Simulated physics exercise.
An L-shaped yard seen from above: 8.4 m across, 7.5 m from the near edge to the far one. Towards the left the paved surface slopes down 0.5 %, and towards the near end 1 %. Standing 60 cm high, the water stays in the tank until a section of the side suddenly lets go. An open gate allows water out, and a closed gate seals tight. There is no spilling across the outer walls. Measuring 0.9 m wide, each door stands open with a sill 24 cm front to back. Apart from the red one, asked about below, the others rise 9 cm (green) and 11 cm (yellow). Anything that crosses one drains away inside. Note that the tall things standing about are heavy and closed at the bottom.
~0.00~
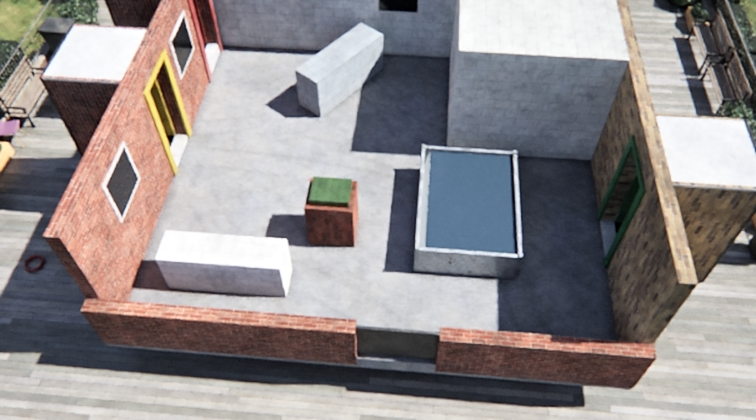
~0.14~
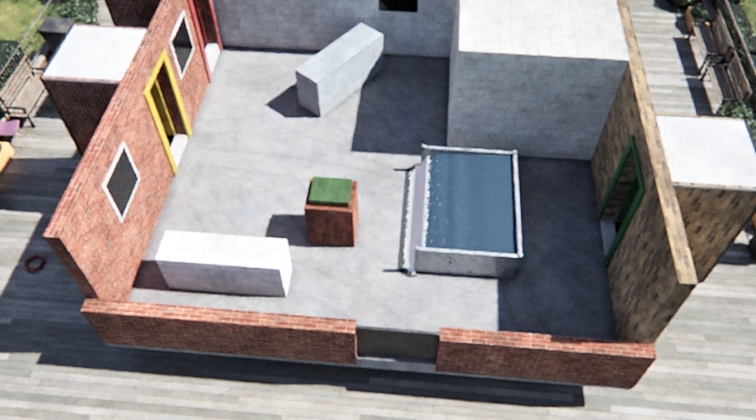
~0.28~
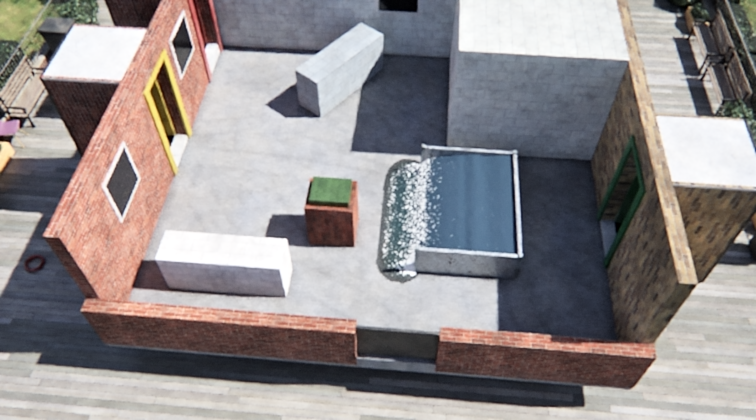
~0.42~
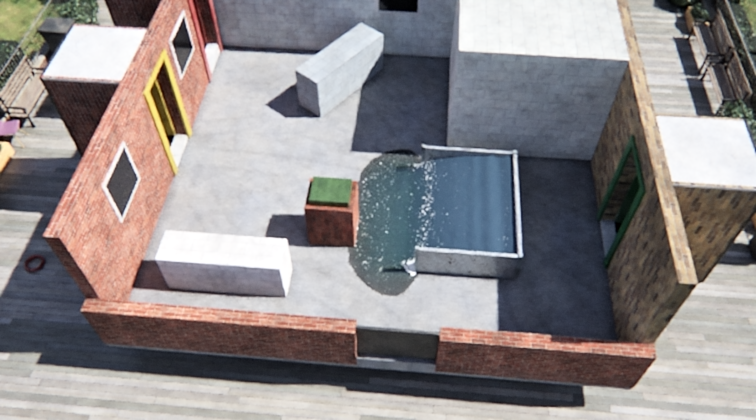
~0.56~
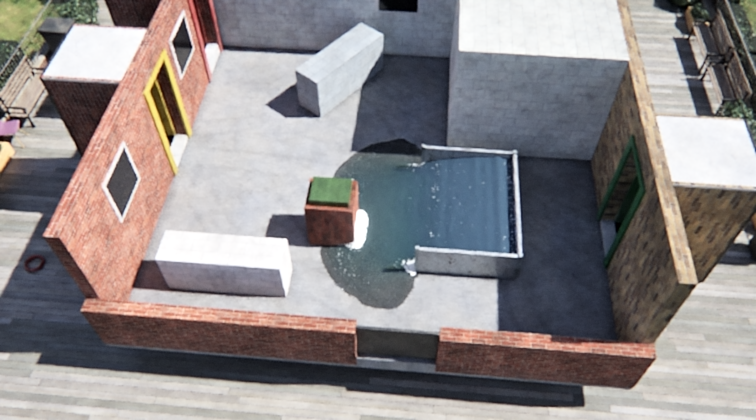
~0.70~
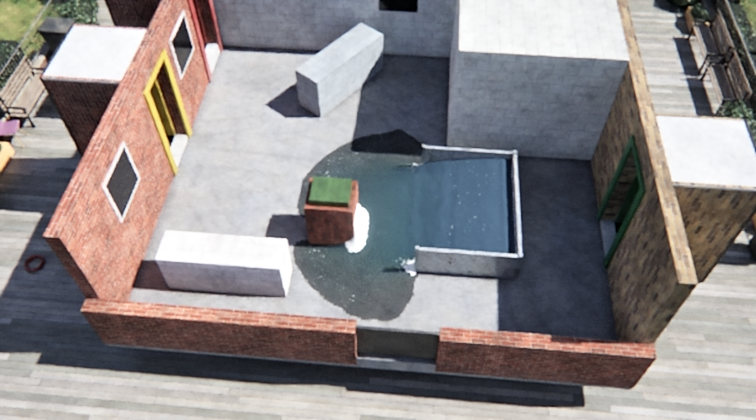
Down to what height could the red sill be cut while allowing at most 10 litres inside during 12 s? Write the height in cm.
It could go down to about 10 cm.
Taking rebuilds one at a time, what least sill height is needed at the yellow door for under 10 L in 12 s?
For yellow, a step near 20 cm.
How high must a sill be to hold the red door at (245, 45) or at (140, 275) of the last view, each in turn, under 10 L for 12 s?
About 14.5 cm, then about 17 cm.
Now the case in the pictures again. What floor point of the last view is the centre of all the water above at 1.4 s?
(402, 218) or so.
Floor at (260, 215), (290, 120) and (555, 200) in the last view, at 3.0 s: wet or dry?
Awash, awash, untouched.
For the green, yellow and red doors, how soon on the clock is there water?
It gets to green at 8.0 s, to yellow at 1.8 s, and to red at 2.8 s.
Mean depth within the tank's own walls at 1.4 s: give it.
Roughly 26 cm.
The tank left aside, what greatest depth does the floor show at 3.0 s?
Close to 28 centimetres.
After 1.4 s water covers 35 % of the floor, deepest (41 cm) near (365, 230); it has not reached the red door.
After 3.0 s water covers 55 % of the floor, deepest (28 cm) near (133, 289); 5 cm at the red door, 0 litres in over its 25 cm sill.
After 12.0 s water covers 95 % of the floor, deepest (9 cm) near (570, 361); 7 cm at the red door, 0 litres in over its 25 cm sill.
At the red door as built, the water arrived by 2.9 s and peaked near 14 cm at 4.2 s.
With a sill of 9 cm, 15 litres would have come in within the 12 s; with 12 cm, 5 litres. So under 10 litres takes about 10 cm.
